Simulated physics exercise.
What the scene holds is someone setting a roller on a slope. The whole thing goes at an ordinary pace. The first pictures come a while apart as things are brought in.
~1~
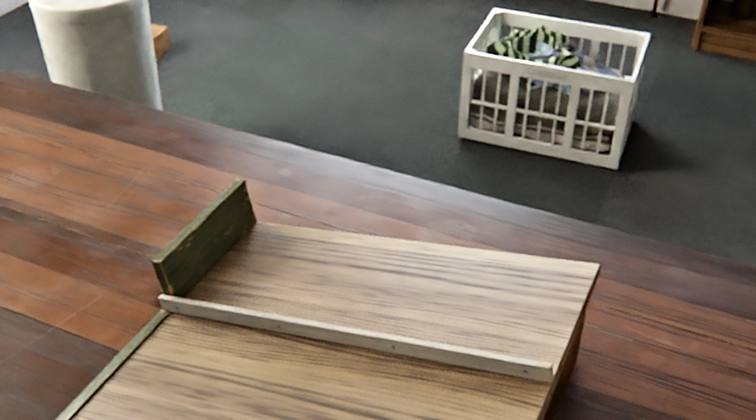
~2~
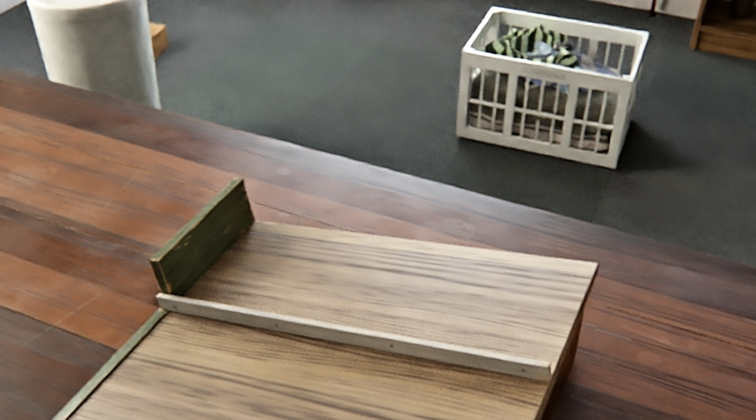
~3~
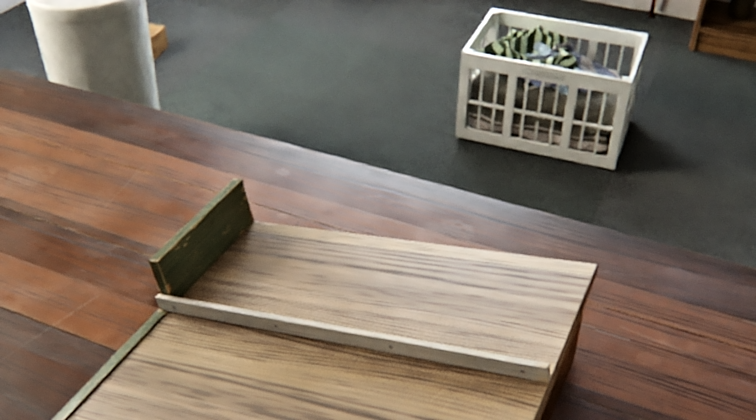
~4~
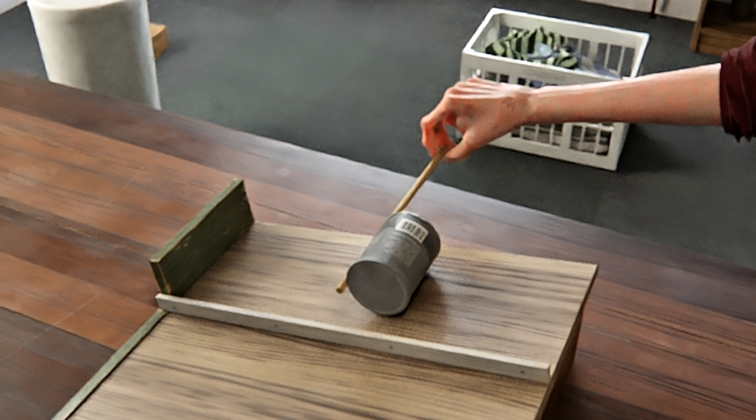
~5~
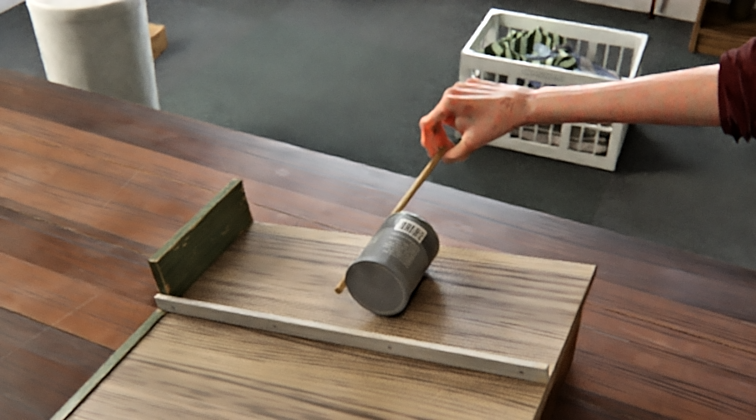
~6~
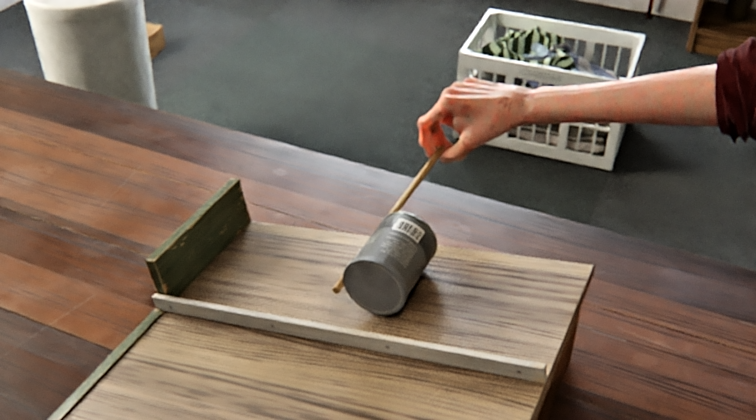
A bare hand and forearm in a dark red sleeve appear from the right, holding a thin wooden stick against a grey tin on a sloping wood-grain board, seen from above. The board has a green block at its left end and a pale rail along its front, with a white cylinder and white basket behind on dark floor. Hand, stick and tin then stay practically still, while the view barely shifts.
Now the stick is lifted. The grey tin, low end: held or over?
Held.
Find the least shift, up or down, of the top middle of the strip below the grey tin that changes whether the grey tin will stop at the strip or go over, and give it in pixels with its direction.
32 pixels down.
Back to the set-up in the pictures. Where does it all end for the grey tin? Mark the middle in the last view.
The middle ends up near (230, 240).
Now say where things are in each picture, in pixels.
In the first picture, board (333, 321).
In the second picture, board (331, 320).
In the third picture, board (330, 321).
In the fourth picture, held back by the stick; grey tin (395, 263); board (331, 321).
In the fifth picture, held back by the stick; grey tin (394, 263); board (329, 322).
In the sixth picture, held back by the stick; grey tin (392, 263); board (327, 321).
Then, 0.32 s past the last view, grey tin rolling on the board near (357, 258).
Then, 0.54 s past the last view, grey tin rolling on the board near (286, 249).
Finally, the grey tin gets caught, near (230, 240).
